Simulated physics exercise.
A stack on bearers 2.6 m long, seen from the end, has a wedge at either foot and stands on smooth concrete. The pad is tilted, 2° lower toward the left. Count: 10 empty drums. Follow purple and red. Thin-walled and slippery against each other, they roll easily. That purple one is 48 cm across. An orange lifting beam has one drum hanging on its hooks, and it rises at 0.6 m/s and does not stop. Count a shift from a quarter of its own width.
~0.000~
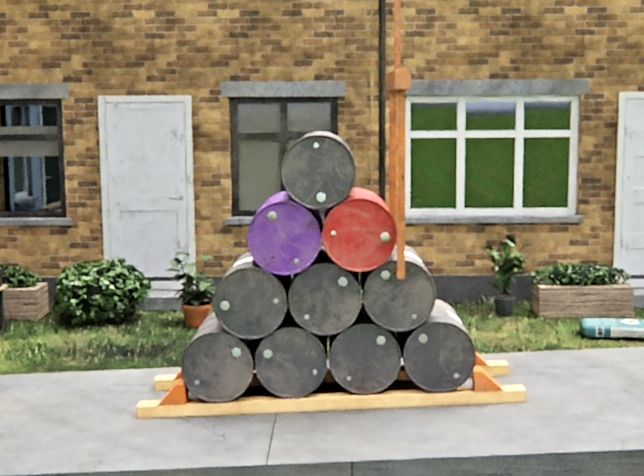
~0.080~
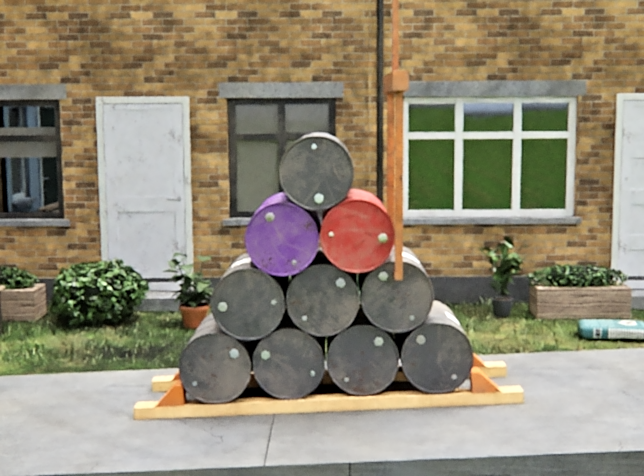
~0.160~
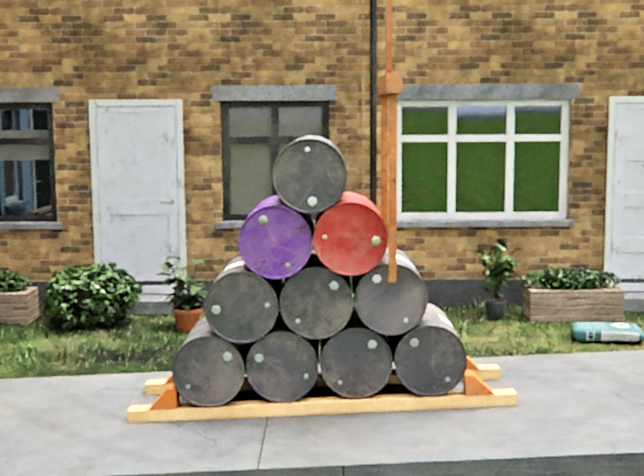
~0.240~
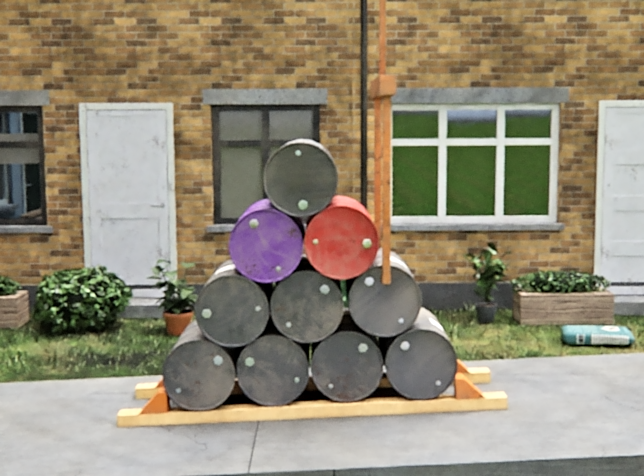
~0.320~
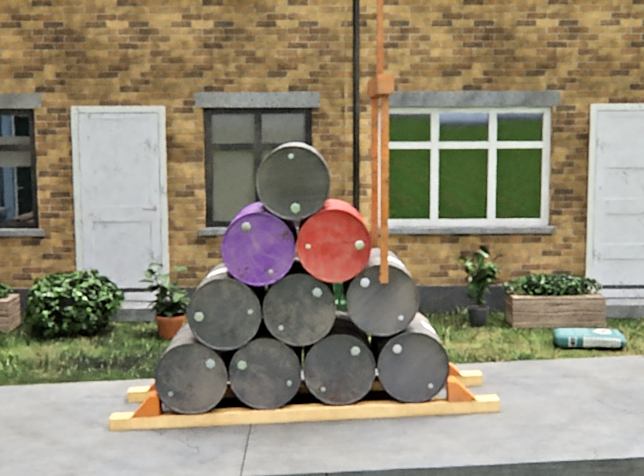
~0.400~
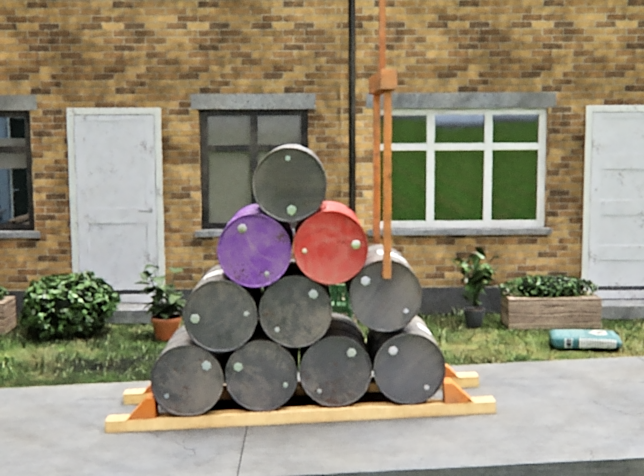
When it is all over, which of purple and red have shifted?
Outcome - purple: Left in its spot; red: Moved from its spot.
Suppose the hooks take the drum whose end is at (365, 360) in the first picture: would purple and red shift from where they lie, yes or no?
Then purple would do so, red would do so.
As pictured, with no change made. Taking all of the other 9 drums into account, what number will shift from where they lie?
The answer is 2.
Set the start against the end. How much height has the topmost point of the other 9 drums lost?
About 40 cm.
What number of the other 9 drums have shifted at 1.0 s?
At that point, 2.
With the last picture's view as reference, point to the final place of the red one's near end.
Around (371, 309).
After 0.7 s, purple is unmoved; red is 4 cm further right and 3 cm lower; 0 others dislodged.
After 1.0 s, red is 16 cm further right and 14 cm lower; no change for purple; 2 others dislodged.
At rest (1.7 s), purple is unmoved; red is 26 cm further right and 40 cm lower; 2 others dislodged.
